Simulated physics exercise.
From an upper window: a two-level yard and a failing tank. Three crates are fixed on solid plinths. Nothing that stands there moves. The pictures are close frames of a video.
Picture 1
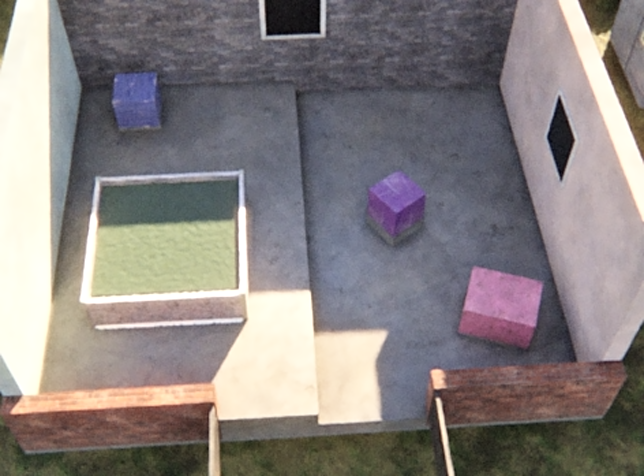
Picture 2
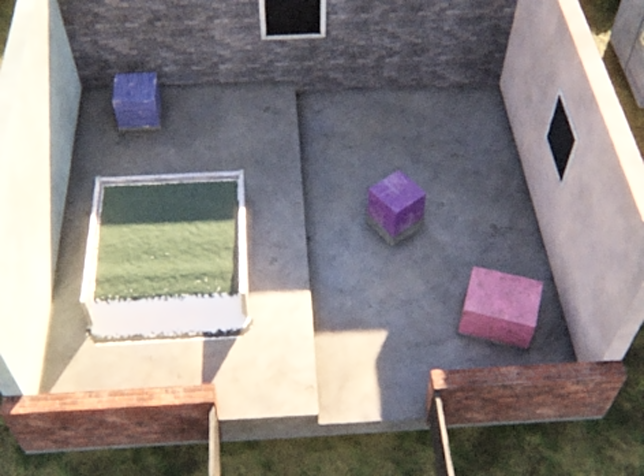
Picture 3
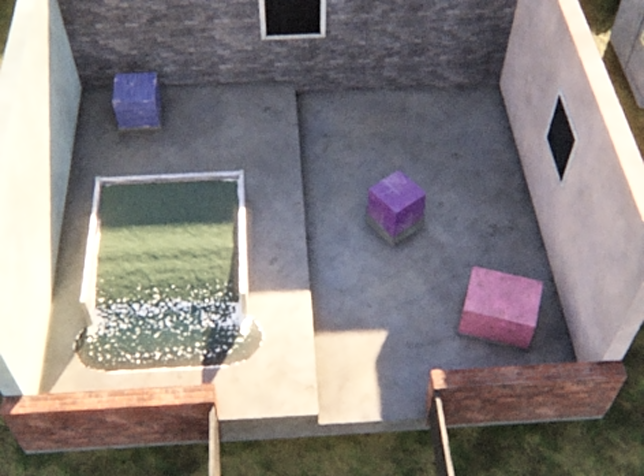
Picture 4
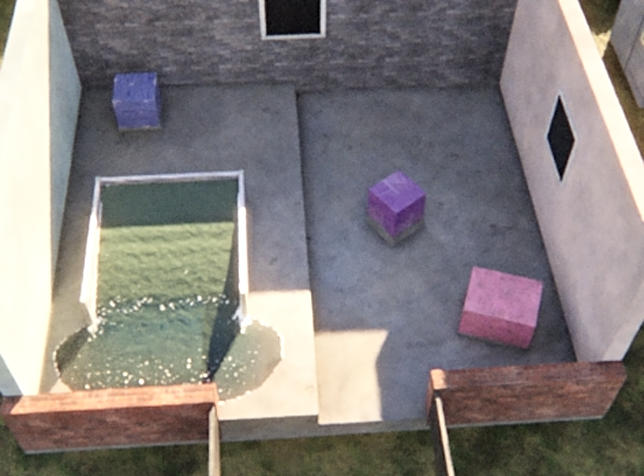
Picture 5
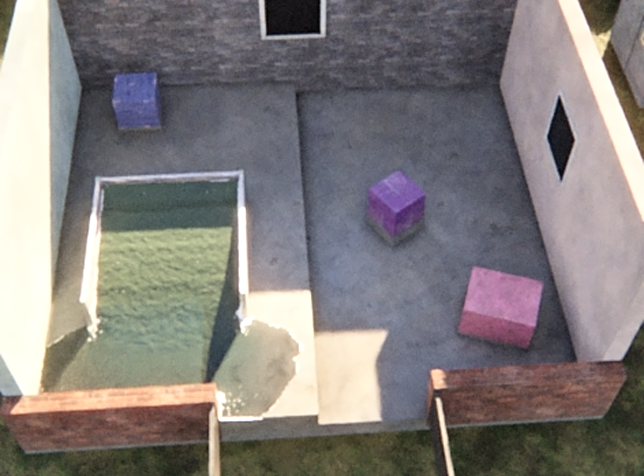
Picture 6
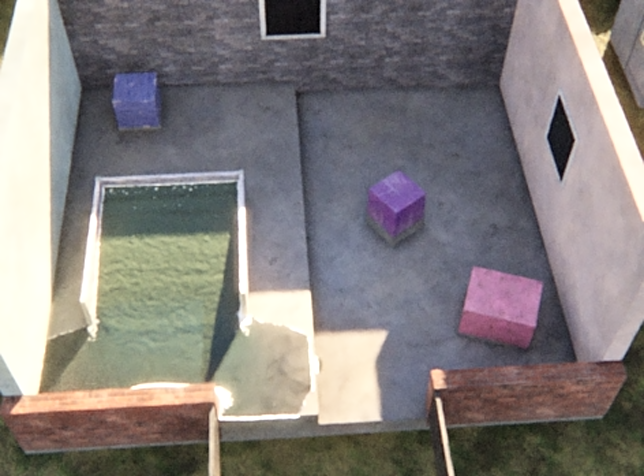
Water bursts from the front of the tank and spreads across the yard's left level.
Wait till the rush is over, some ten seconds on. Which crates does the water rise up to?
One by one: The purple crate stays dry; the pink crate gets wet; the blue crate gets wet.
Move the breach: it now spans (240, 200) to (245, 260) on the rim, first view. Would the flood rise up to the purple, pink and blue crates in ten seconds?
My reading: Purple gets wet; pink gets wet; blue remains dry.
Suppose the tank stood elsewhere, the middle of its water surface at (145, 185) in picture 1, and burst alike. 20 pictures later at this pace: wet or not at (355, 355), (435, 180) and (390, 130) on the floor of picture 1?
In that order: Flooded, not flooded, free of water.
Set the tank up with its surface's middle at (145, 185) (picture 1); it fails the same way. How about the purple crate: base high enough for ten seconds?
Purple keeps dry.
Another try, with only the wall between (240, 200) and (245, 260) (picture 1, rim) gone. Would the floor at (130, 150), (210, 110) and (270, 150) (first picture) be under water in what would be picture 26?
In that order: Not flooded, dry, not flooded.
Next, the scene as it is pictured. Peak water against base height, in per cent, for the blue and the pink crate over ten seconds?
About 340 and 200 per cent.
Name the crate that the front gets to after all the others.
I say the purple-painted one.
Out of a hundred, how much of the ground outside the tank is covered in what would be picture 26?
Roughly 35 per cent.
A moment on, water covers 10 % of the floor; the purple crate not reached, the pink crate not reached, the blue crate not reached.
Next, water covers 15 % of the floor; the purple crate not reached, the pink crate not reached, the blue crate not reached.
Then, water covers 35 % of the floor; the purple crate not reached, the pink crate water round its plinth, the blue crate water round its plinth.
Later, water covers 55 % of the floor; the purple crate water round its plinth, the pink crate water round its plinth, the blue crate water round its plinth.
In the end, water covers 80 % of the floor; the purple crate stayed above the water, the pink crate was topped, the blue crate was topped.
